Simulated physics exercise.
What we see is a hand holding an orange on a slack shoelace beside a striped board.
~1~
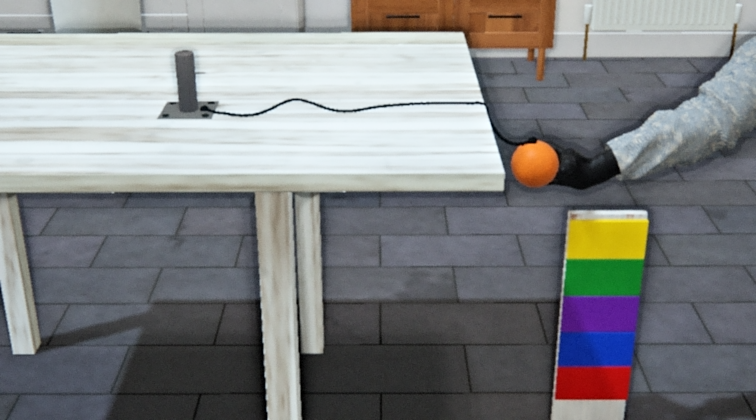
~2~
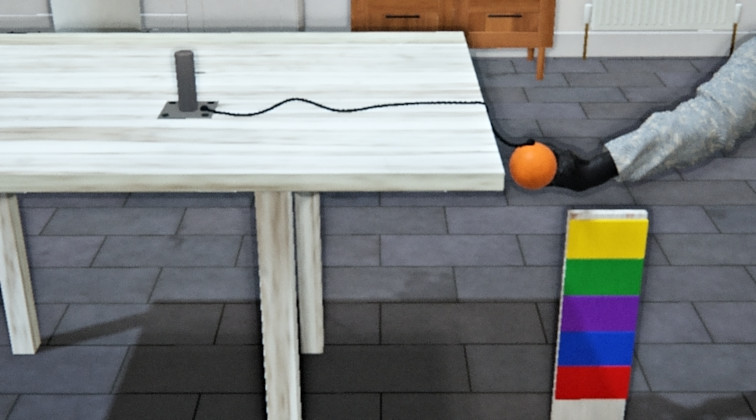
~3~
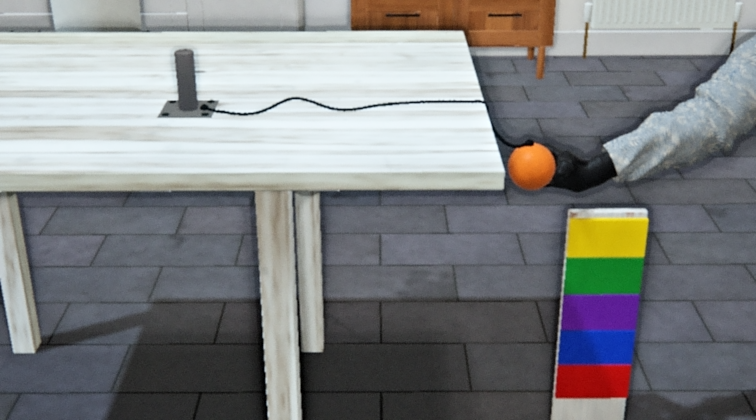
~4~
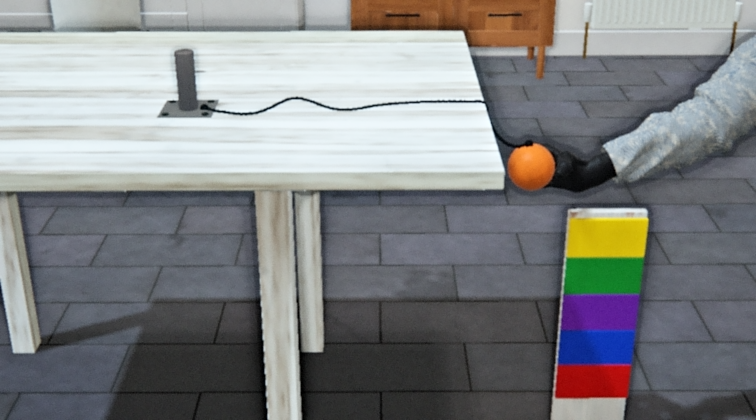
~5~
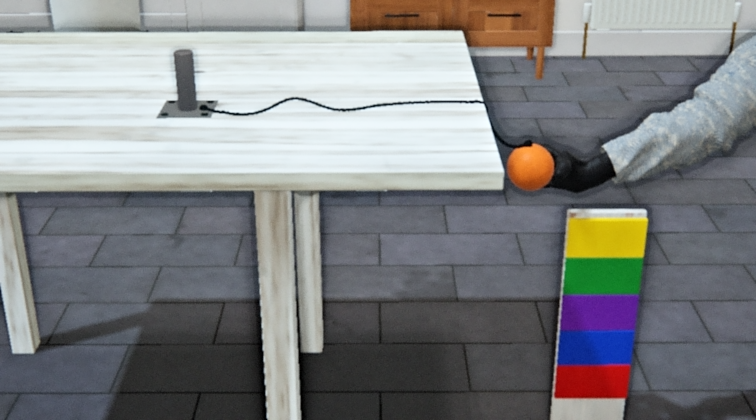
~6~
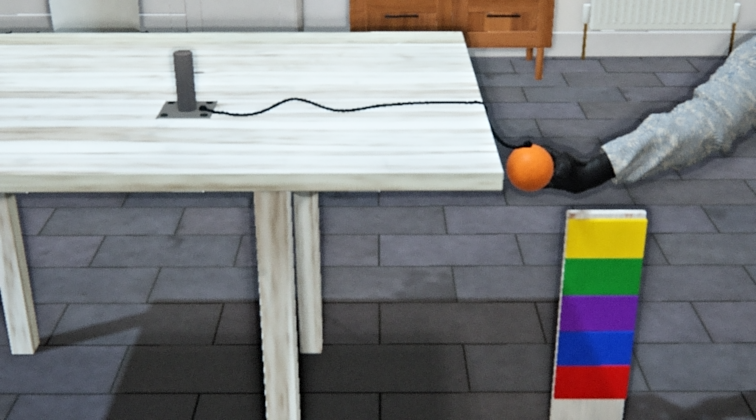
In a room with a grey tiled floor, a black-gloved hand holds an orange ball just off the right edge of a whitewashed table, with a slack dark cord running from it to a metal post. The hand and ball shift very slightly left, then stay nearly still beside an upright striped board.
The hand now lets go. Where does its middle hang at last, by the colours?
Its centre hangs level with the yellow band.
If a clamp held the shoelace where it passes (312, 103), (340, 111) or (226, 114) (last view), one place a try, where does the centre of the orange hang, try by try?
In that order: (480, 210), (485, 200) and (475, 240).
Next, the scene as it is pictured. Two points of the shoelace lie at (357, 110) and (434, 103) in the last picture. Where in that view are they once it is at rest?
The first at (400, 106), the second at (480, 108).
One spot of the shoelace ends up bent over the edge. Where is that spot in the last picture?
Near (442, 103).
A little later, orange near (508, 228); level with yellow.
Next, orange near (479, 243); level with yellow.
Later still, orange near (465, 241); level with yellow.
When it is over, orange near (475, 242); level with yellow. Its middle rests at the yellow band.
